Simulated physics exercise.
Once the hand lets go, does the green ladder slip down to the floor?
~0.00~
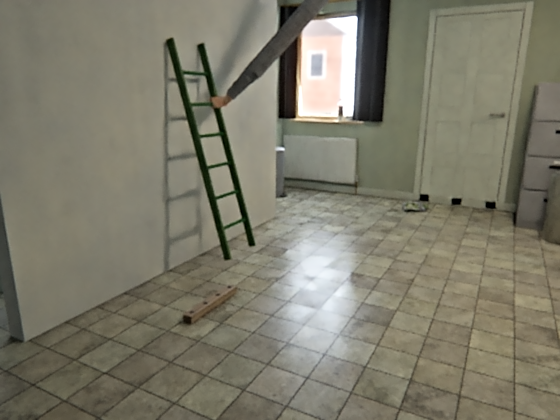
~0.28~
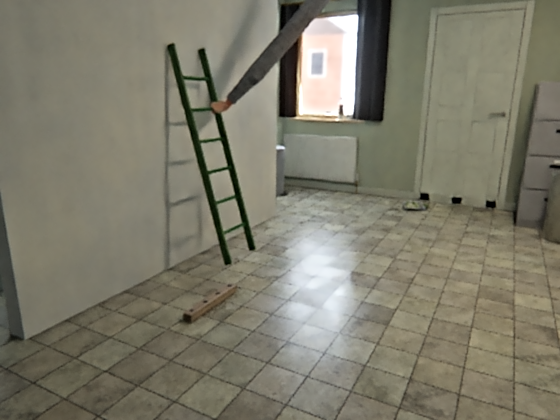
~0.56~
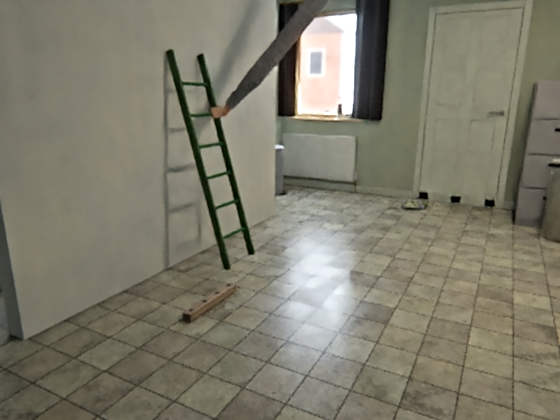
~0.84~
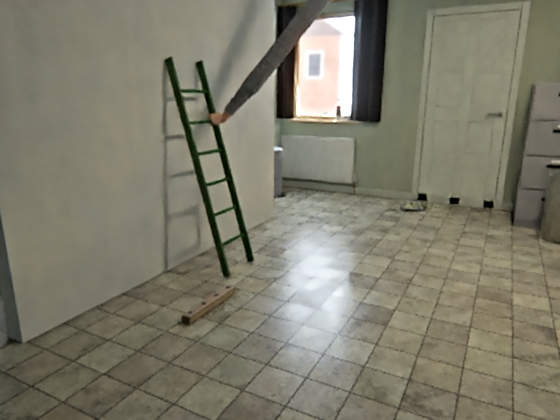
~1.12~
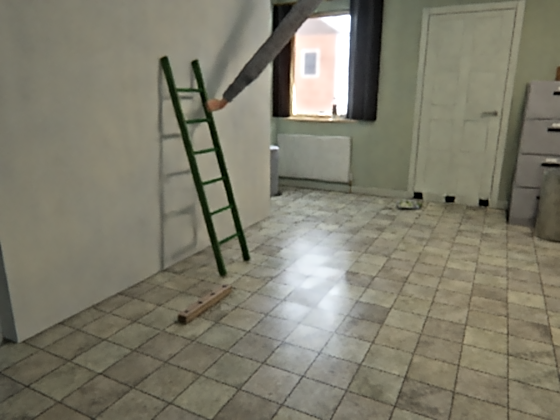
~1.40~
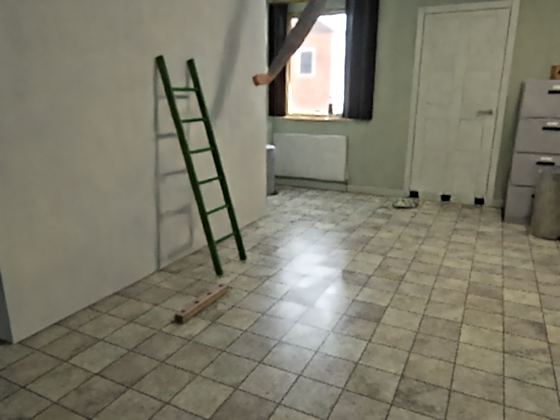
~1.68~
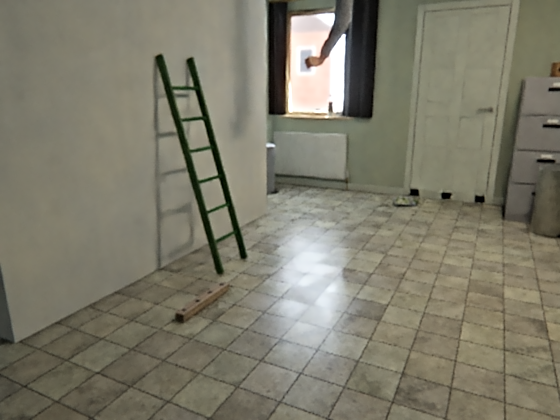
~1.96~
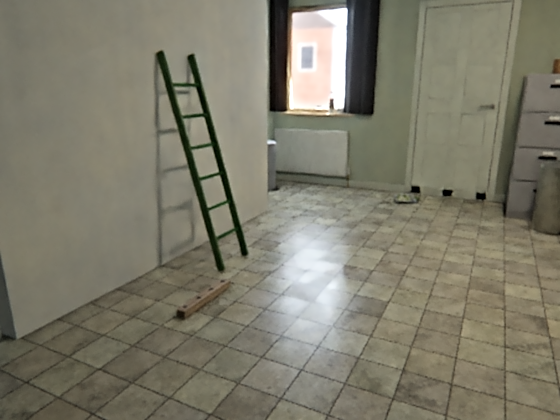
No, the green ladder stays up, leaning against the wall after the hand draws away.
